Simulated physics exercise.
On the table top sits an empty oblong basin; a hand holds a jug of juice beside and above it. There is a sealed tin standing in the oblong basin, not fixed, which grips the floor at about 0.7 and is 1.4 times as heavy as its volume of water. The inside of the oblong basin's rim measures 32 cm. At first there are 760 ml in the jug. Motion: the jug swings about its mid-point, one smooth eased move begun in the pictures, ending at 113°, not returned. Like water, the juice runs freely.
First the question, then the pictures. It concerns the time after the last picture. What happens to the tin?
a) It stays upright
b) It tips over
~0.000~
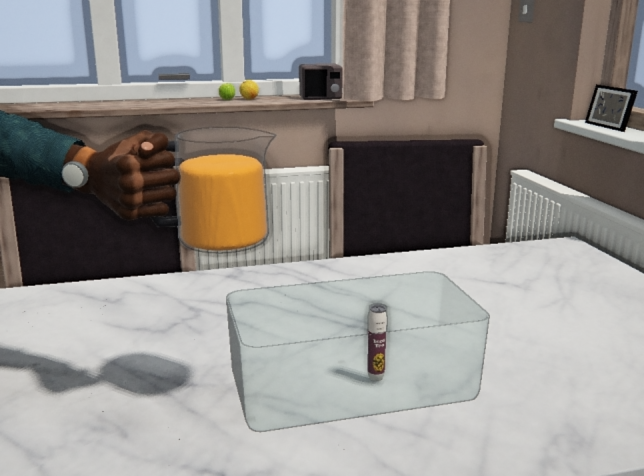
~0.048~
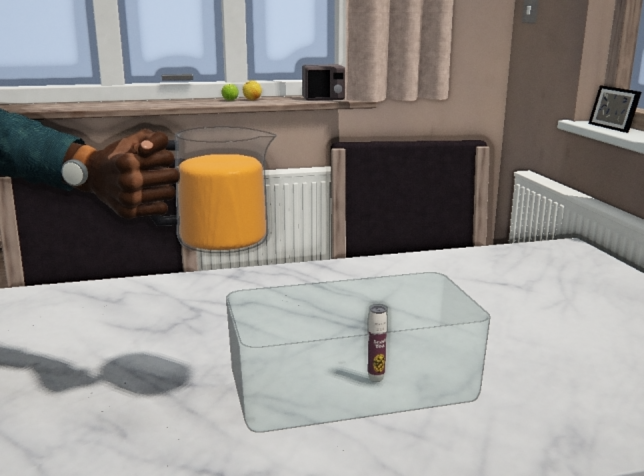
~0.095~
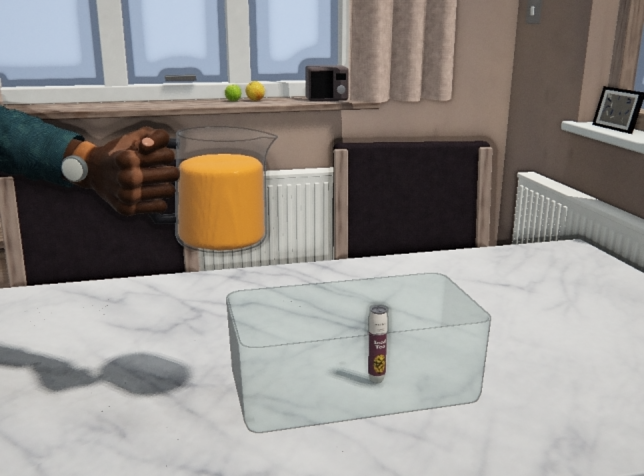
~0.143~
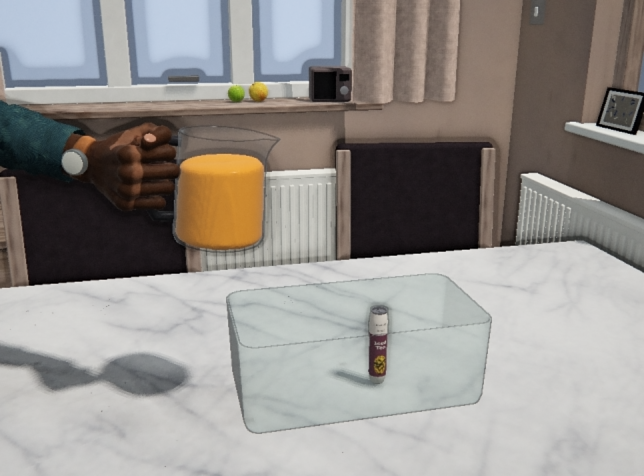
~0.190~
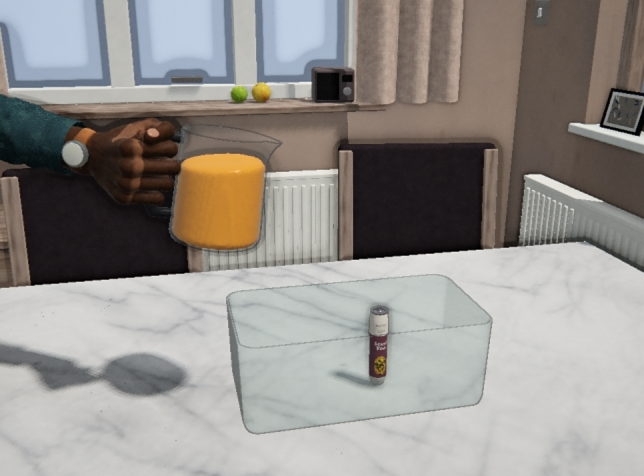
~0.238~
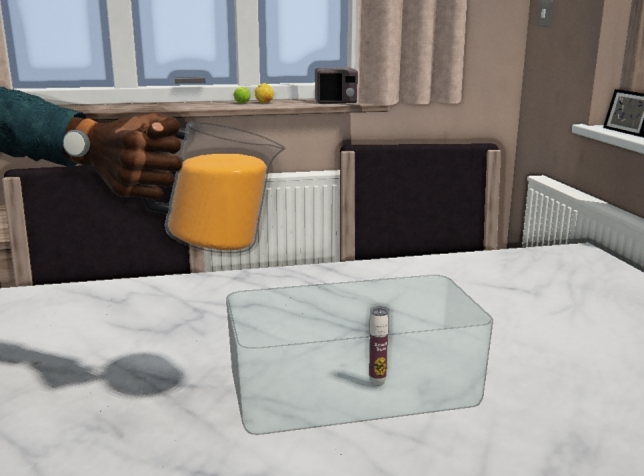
Answer: A.
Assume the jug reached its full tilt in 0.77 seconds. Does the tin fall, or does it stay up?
Result: Tin upright.
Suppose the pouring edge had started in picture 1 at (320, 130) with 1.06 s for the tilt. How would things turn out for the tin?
It tumbles.
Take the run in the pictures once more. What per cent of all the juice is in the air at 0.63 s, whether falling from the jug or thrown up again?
Roughly 12 percent.
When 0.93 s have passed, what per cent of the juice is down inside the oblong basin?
Roughly 46 percent of it.
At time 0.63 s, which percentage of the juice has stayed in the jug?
Around 86 in a hundred.
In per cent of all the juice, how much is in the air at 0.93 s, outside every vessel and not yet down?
Estimate: Around 26 per cent.
By 0.63 s the tilt is 74° and 87 per cent is still to pour; the tin stands where it began.
By 0.93 s the tilt is 109° and 28 per cent is still to pour; the tin stands where it began.
By 1.23 s the tilt is 113° and 2 per cent is still to pour; the tin stands where it began.
By 1.56 s the tilt is 113° and 0 per cent is still to pour; the tin stands where it began.
At rest the tin stands where it began.
